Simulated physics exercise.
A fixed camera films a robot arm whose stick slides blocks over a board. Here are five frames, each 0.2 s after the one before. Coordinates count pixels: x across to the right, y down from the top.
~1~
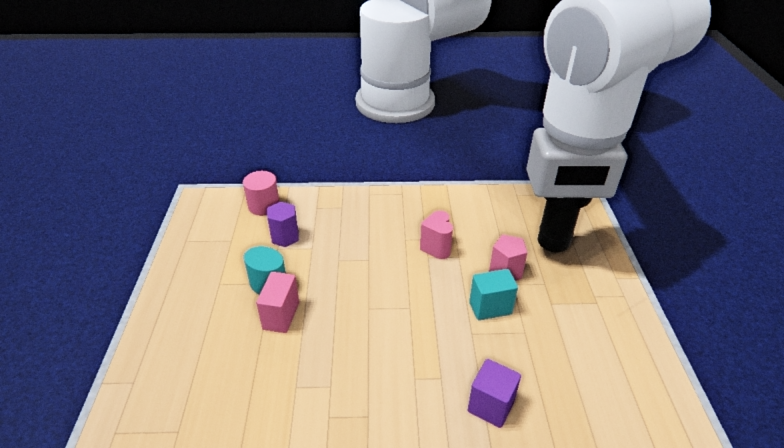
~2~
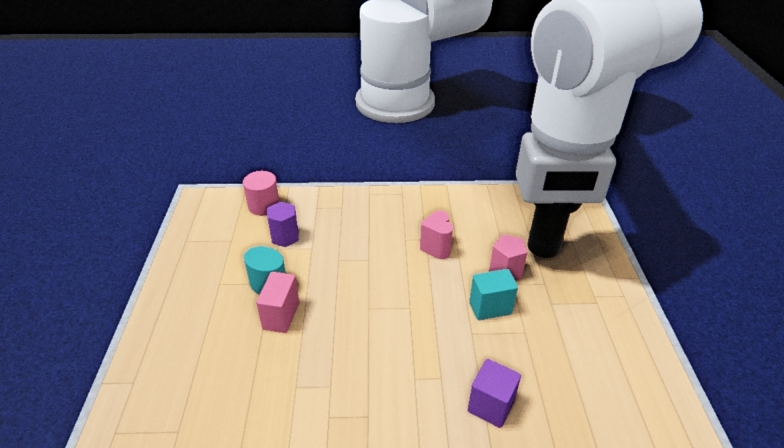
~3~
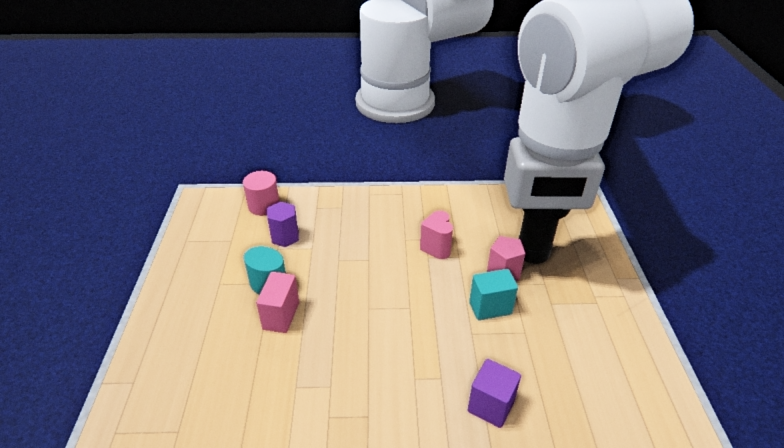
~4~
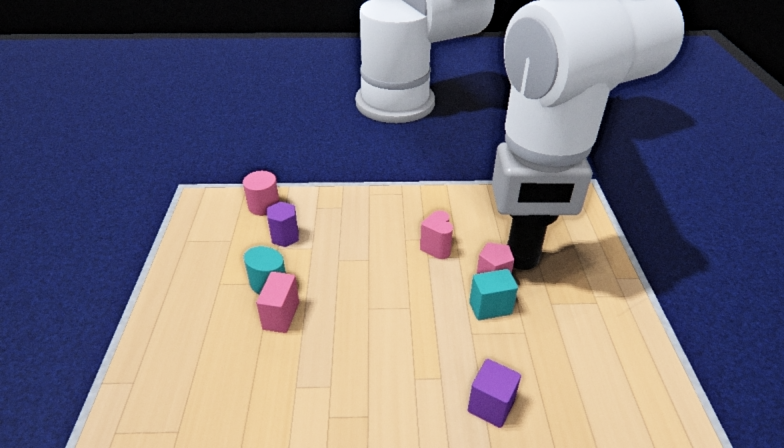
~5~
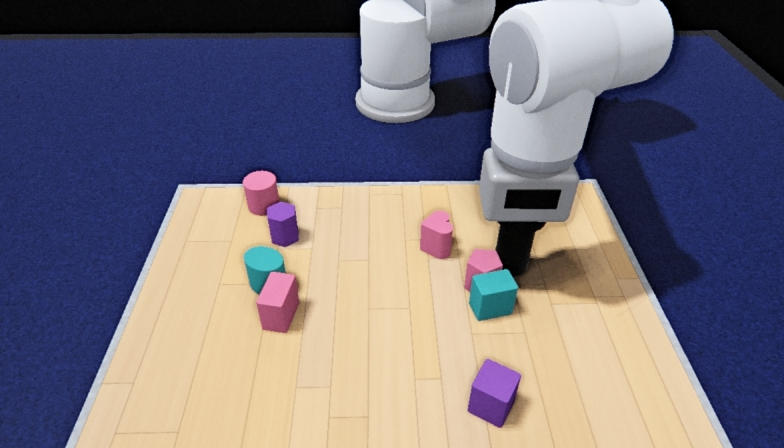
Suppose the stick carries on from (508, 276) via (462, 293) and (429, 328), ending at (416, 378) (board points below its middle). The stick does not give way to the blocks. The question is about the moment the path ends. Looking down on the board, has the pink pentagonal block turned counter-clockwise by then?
The answer is no.
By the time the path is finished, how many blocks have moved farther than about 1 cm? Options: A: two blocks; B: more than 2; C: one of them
C - one of them.
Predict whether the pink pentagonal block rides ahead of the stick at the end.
As far as I can tell, the pink pentagonal block has dropped away to the side or behind.
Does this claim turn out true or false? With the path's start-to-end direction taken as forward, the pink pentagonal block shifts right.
True - the claim holds.
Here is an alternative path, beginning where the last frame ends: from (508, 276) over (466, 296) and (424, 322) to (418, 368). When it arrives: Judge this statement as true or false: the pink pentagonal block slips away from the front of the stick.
Answer: True.
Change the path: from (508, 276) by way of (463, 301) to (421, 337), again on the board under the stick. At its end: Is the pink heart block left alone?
Short answer: Yes.
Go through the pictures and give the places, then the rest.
Tip of the stick at (553, 243), middles of tops, pink heart block at (439, 222), pink pentagonal block at (511, 245), turquoise rectangular block at (495, 281), in the first picture.
Stick at (543, 248), nothing pushed, in the second picture.
Stick at (533, 254), pink pentagonal block at (509, 247), in the third picture.
Stick at (522, 259), pink pentagonal block at (497, 253), in the fourth picture.
Stick at (510, 266), pink heart block at (439, 222), pink pentagonal block at (485, 259), turquoise rectangular block at (495, 281), in the fifth picture.
On the path given first. One third of the way, stick at (462, 284); pink pentagonal block at (438, 281), turned 20° anticlockwise.
Two thirds of the way, stick at (429, 318); pink pentagonal block at (395, 311); turquoise rectangular block at (495, 283), turned 15° anticlockwise.
At the end, stick at (417, 368); pink heart block unmoved; pink pentagonal block at (387, 316), turned 25° clockwise; turquoise rectangular block at (495, 283), turned 15° anticlockwise.
